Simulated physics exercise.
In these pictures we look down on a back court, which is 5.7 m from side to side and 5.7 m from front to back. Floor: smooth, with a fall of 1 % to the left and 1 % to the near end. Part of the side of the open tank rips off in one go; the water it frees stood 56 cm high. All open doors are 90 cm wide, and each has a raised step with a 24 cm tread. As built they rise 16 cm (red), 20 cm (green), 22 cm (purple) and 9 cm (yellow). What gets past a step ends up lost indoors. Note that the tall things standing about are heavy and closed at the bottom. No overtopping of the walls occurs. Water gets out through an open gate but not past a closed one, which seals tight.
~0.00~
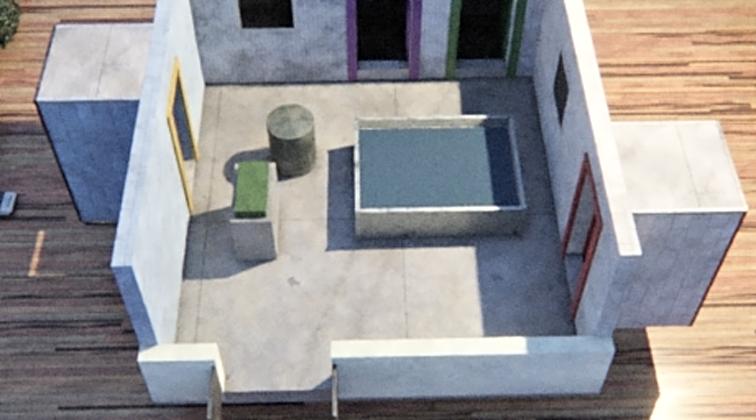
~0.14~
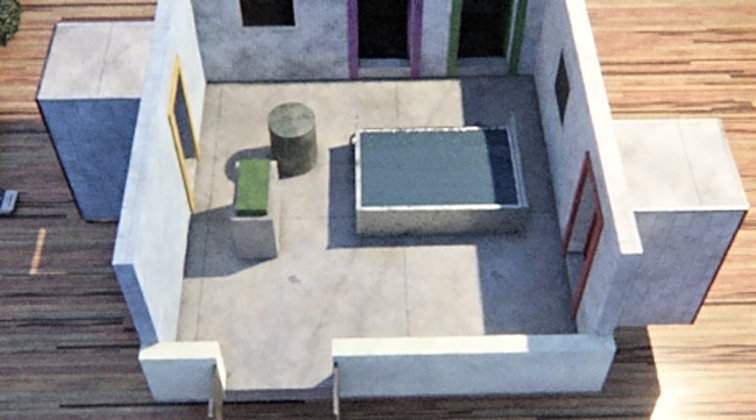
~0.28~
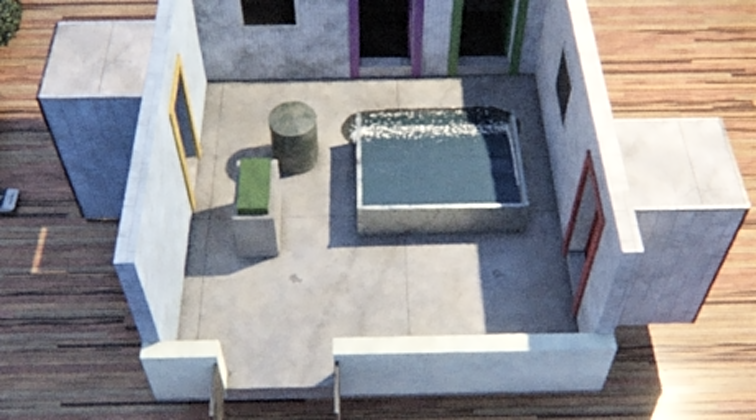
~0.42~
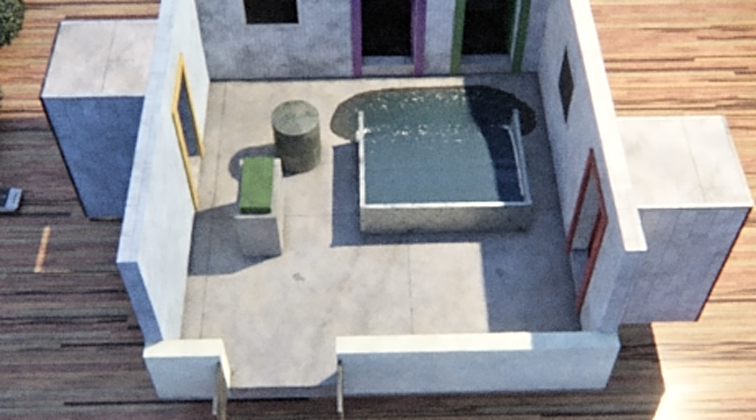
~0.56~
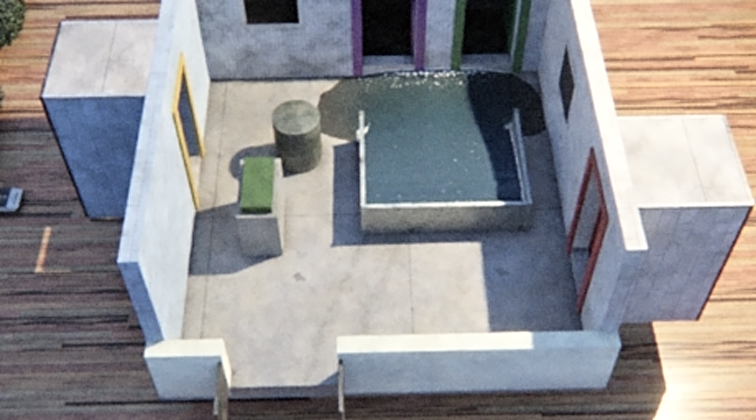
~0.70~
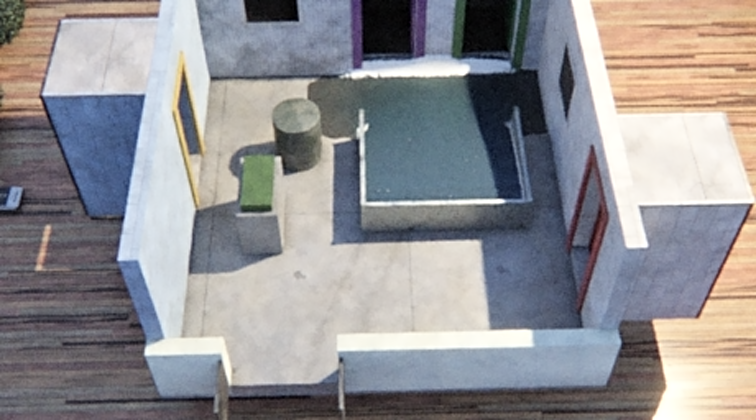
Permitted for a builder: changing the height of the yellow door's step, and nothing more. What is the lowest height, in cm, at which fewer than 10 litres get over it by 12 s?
10 cm.
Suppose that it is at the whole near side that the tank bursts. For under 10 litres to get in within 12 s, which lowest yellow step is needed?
Some 5.5 centimetres.
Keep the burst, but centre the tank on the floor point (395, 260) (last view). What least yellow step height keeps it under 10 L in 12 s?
About 12.5 centimetres.
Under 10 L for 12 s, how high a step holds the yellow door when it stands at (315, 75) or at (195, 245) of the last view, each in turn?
About 14.5 cm for the first and 8.0 cm for the second.
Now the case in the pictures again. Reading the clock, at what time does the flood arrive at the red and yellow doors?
Red 3.0 s, yellow 2.6 s.
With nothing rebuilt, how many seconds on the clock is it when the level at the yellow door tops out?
Crest at t of about 3.8 s.
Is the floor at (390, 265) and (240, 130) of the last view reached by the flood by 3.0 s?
Note: Point one not yet reached; point two reached.
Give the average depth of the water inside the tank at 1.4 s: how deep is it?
Average depth: Approx. 28 cm.
After 1.4 s water covers 25 % of the floor, deepest (40 cm) near (429, 76); it has not reached the yellow door.
After 3.0 s water covers 40 % of the floor, deepest (30 cm) near (210, 82); 10 cm at the yellow door, 0 litres in over its 9 cm step.
After 12.0 s water covers 95 % of the floor, deepest (16 cm) near (178, 371); 8 cm at the yellow door, 16 litres in over its 9 cm step.
At the yellow door as built, the water arrived by 2.6 s and peaked near 14 cm at 3.8 s.
With a step of 8.5 cm, 19 litres would have come in within the 12 s; with 11.5 cm, 5 litres. So under 10 litres takes about 10 cm.
